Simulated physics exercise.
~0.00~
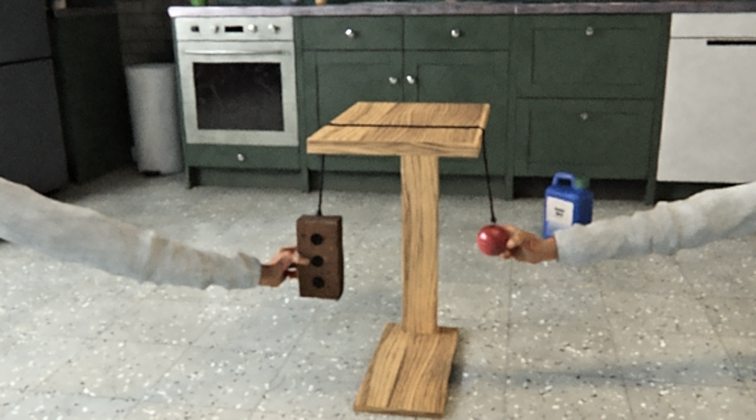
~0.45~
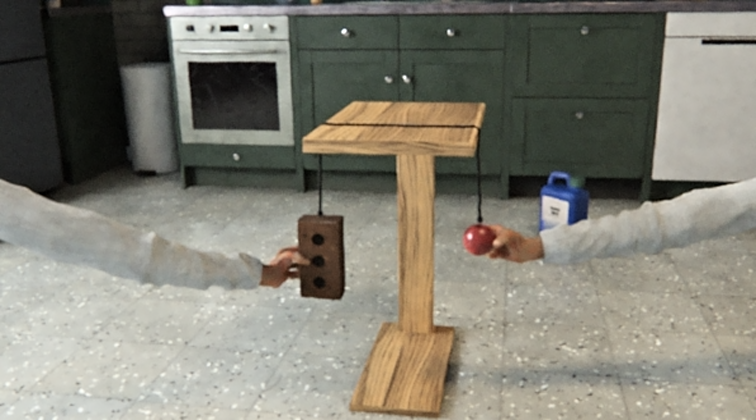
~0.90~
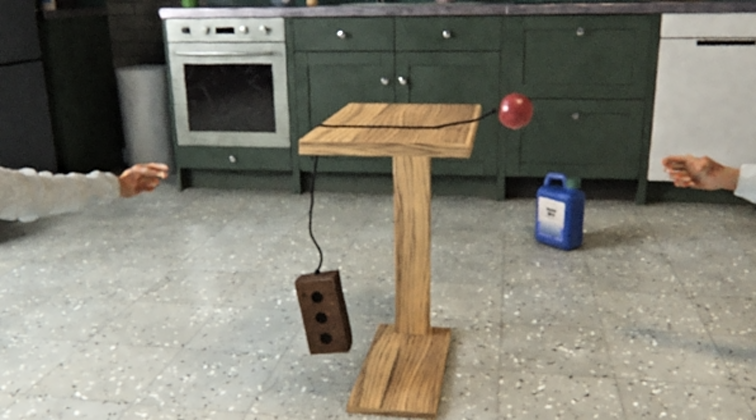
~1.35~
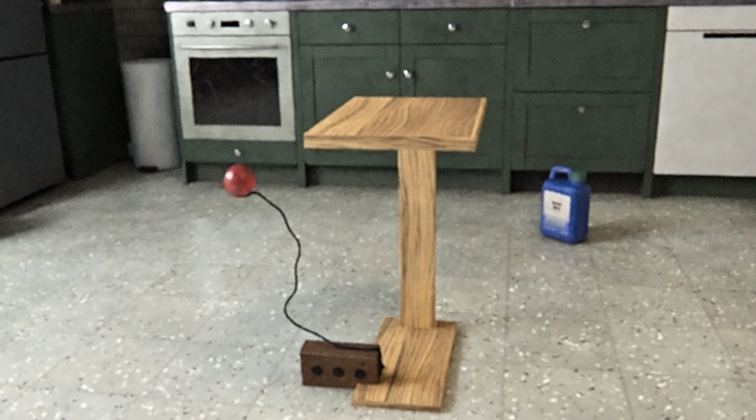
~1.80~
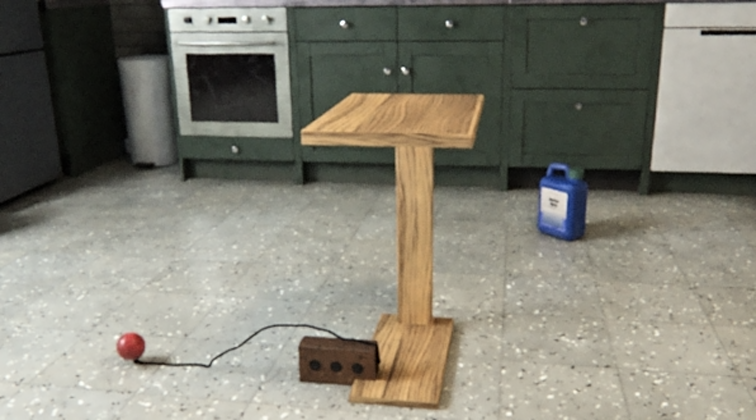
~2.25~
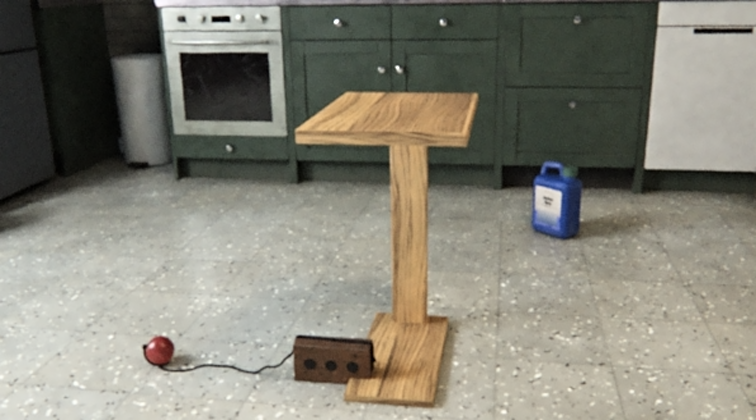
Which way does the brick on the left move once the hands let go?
The brick moves down, dropping from beside the table to the floor.
